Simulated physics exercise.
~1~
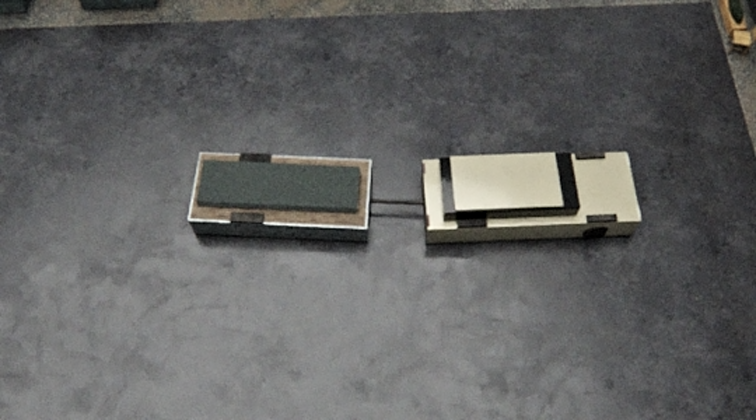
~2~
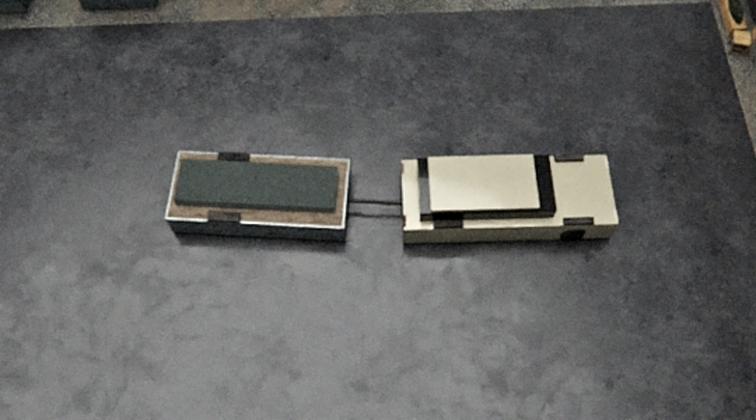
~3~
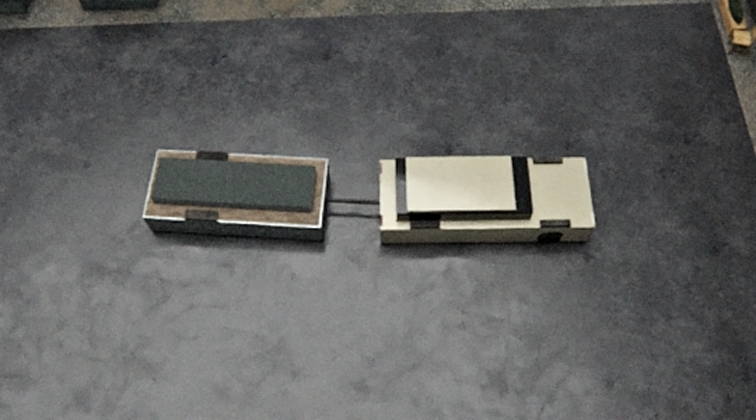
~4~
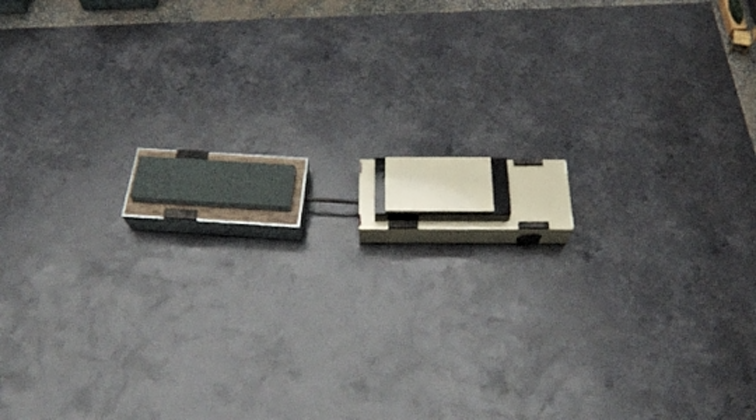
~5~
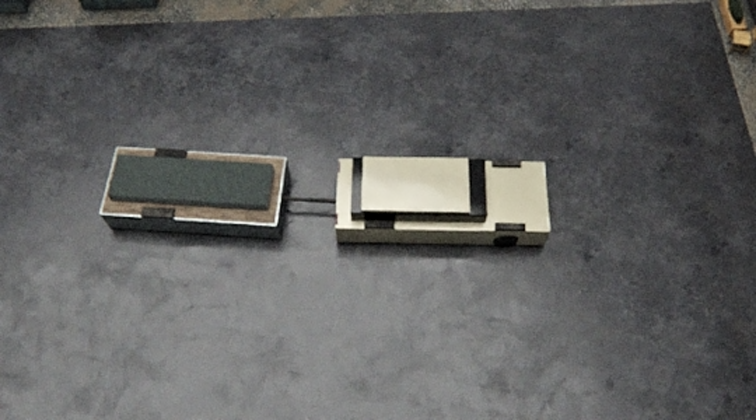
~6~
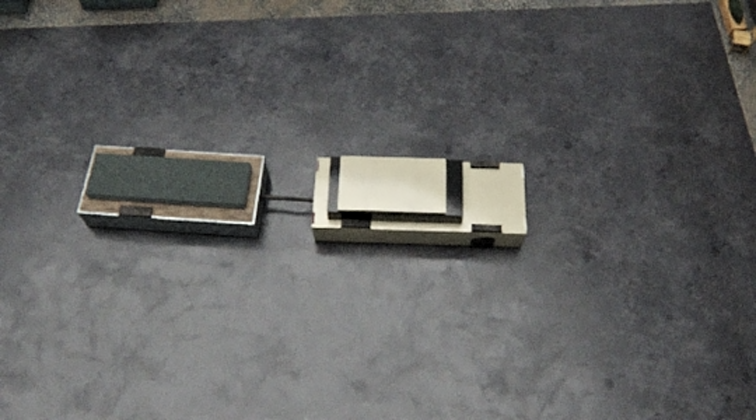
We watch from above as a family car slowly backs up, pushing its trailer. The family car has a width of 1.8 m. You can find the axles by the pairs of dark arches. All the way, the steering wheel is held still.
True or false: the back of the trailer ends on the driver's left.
False.
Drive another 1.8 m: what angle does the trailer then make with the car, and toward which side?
Some 0° to its right.
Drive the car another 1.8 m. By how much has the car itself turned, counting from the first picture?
Heading change: Around 8°.
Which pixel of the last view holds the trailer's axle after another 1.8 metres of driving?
About (65, 176).
With 1.8 m more driven, the tail is 2° to the car's right, the car has turned 8° and the trailer's axle is at (65, 176) of the last picture.
With 3.7 m more driven, the tail is 9° to the car's right, the car has turned 11° and the trailer's axle is out of the picture.
With 5.5 m more driven, the tail is 19° to the car's right, the car has turned 15° and the trailer's axle is out of the picture.
With 7.4 m more driven, the tail is 36° to the car's right, the car has turned 18° and the trailer's axle is out of the picture.
With 9.2 m more driven, the tail is 60° to the car's right, the car has turned 21° and the trailer's axle is out of the picture; it has jack-knifed.
